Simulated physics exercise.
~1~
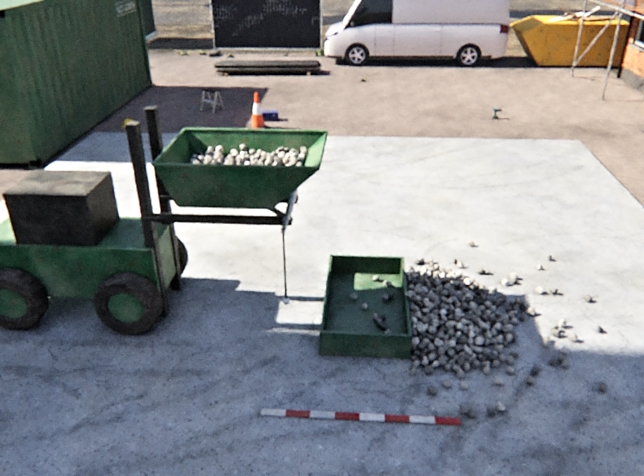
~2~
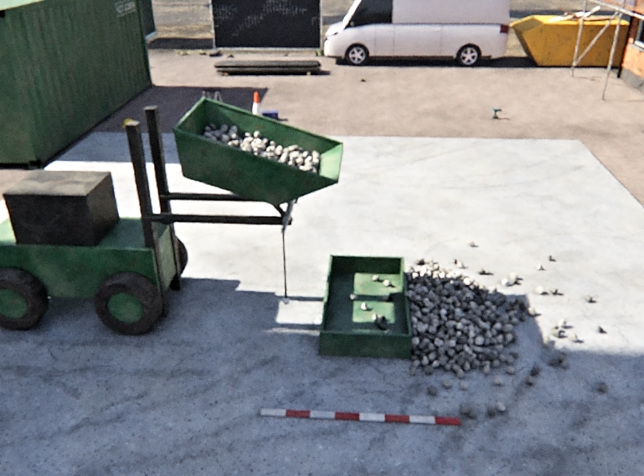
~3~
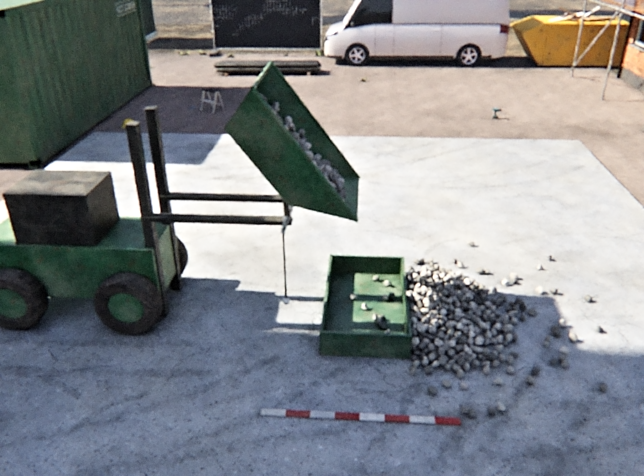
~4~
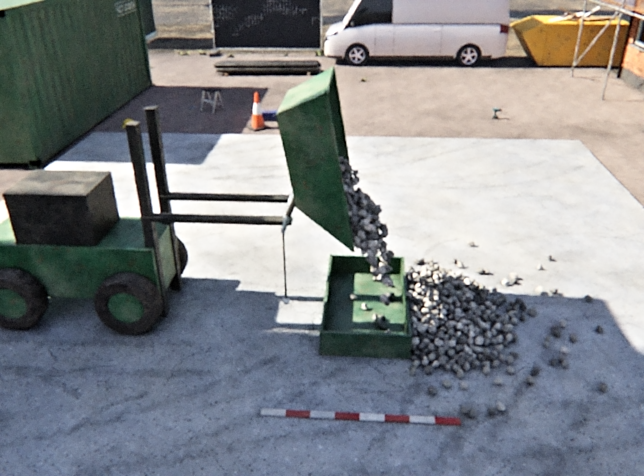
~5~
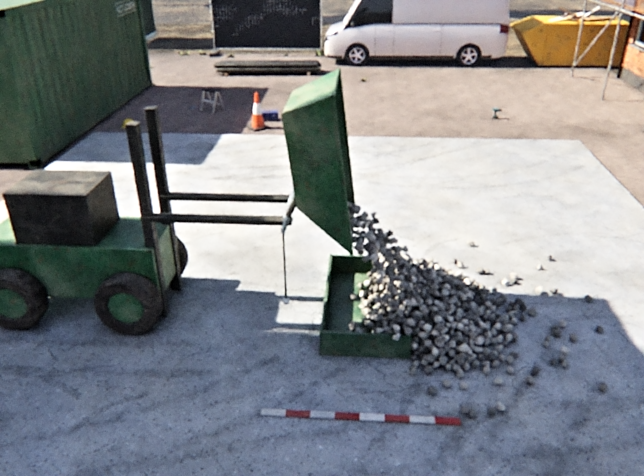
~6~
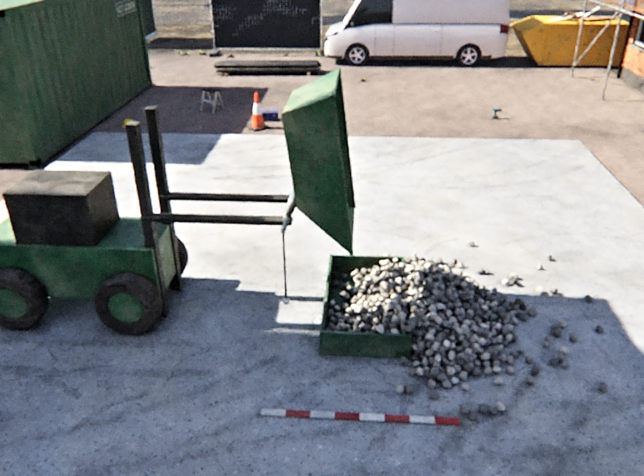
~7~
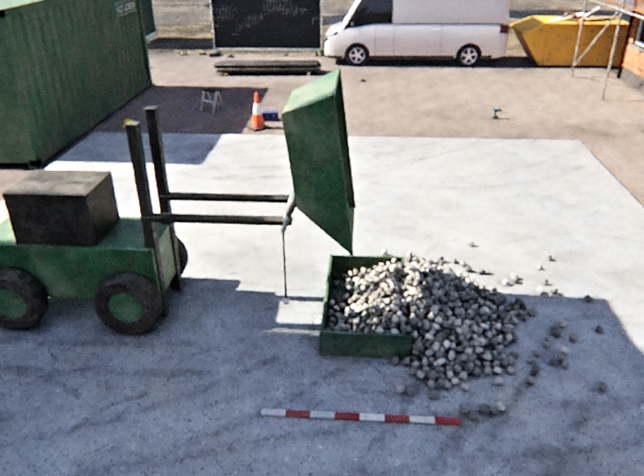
A green forklift-like machine tipped its raised skip steeply to the right until grey stones poured toward the low green bin below, partly filling it while many spilled over its right side onto the loose heap already there, and the emptied skip stayed tilted.
